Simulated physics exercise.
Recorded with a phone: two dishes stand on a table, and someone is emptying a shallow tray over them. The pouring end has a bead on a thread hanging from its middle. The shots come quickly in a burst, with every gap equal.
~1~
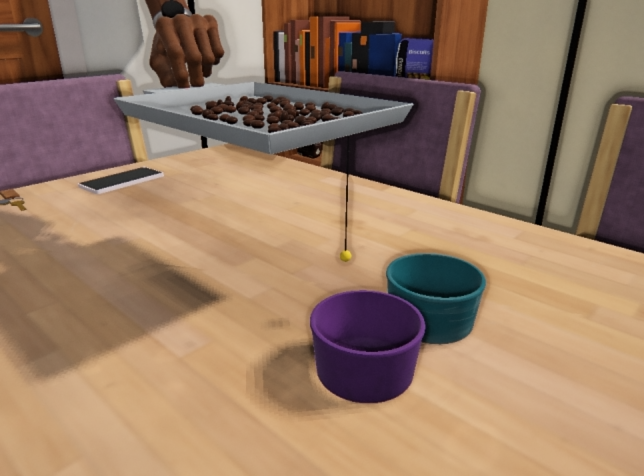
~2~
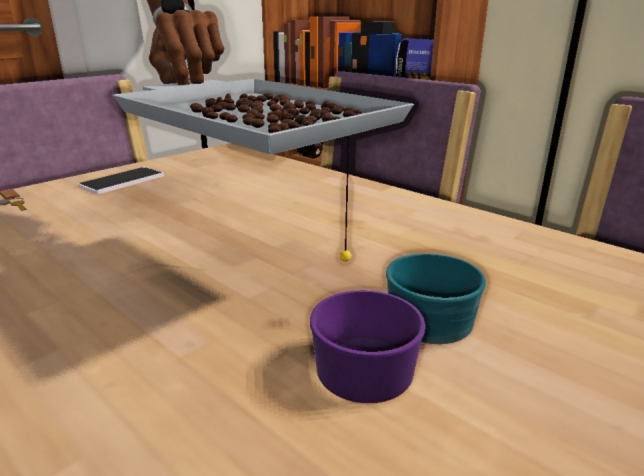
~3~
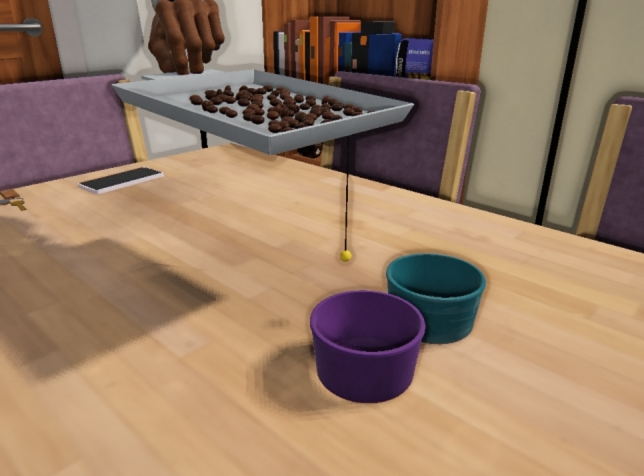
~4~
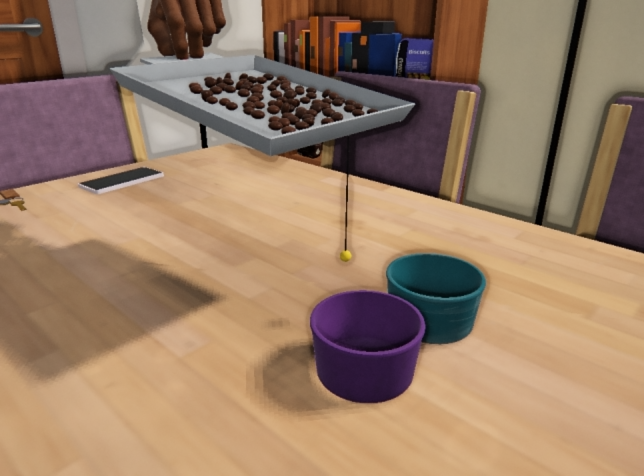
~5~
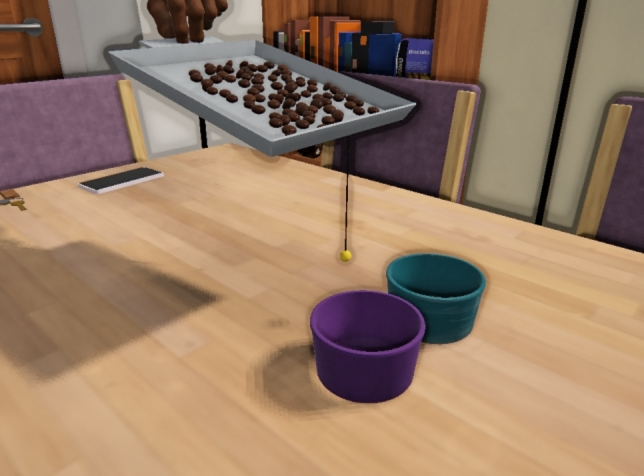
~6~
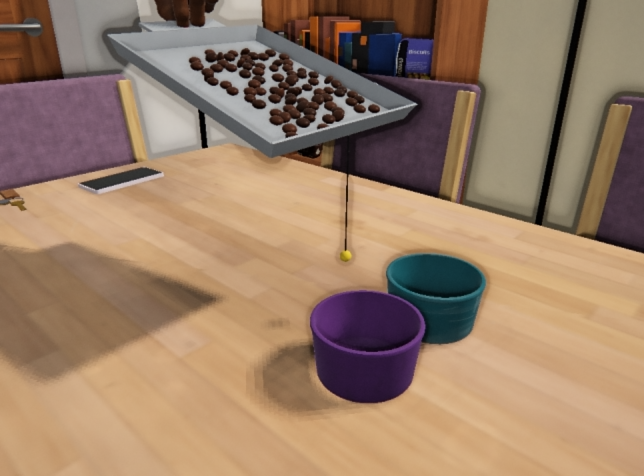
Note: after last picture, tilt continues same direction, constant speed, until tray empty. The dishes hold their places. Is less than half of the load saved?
Pretty clear the dishes gather most of what falls.
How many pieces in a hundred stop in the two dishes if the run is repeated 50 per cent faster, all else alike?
Near 70 in a hundred.
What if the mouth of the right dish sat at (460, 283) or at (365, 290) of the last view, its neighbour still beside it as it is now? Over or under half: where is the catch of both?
Short of half, then beyond half.
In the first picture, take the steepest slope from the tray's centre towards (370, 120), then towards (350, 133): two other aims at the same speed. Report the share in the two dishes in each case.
First case about 0 percent; second case about 70 percent.
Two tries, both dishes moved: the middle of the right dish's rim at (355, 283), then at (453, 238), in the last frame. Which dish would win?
The right-hand one the first time, the left-hand one the second.
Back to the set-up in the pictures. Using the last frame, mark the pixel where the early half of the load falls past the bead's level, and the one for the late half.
(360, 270) for the early half, (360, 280) for the late half.
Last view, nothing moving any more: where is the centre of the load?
Close to (369, 351) in the last picture.
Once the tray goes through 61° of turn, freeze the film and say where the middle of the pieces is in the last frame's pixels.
Load centre: Approx. (338, 121).
Soon, tray tipped steeply; nearly all on the tray; a small part in the air.
A while on, tray tipped past a quarter turn; a small part on the tray; about a quarter in the left dish; a small part in the right dish; about a quarter outside both; about a third in the air.
Towards the end, tray tipped past a quarter turn; about half in the left dish; about a quarter in the right dish; about a third outside both.
Finally, tray tipped past a quarter turn; about half in the left dish; about a quarter in the right dish; about a third outside both.
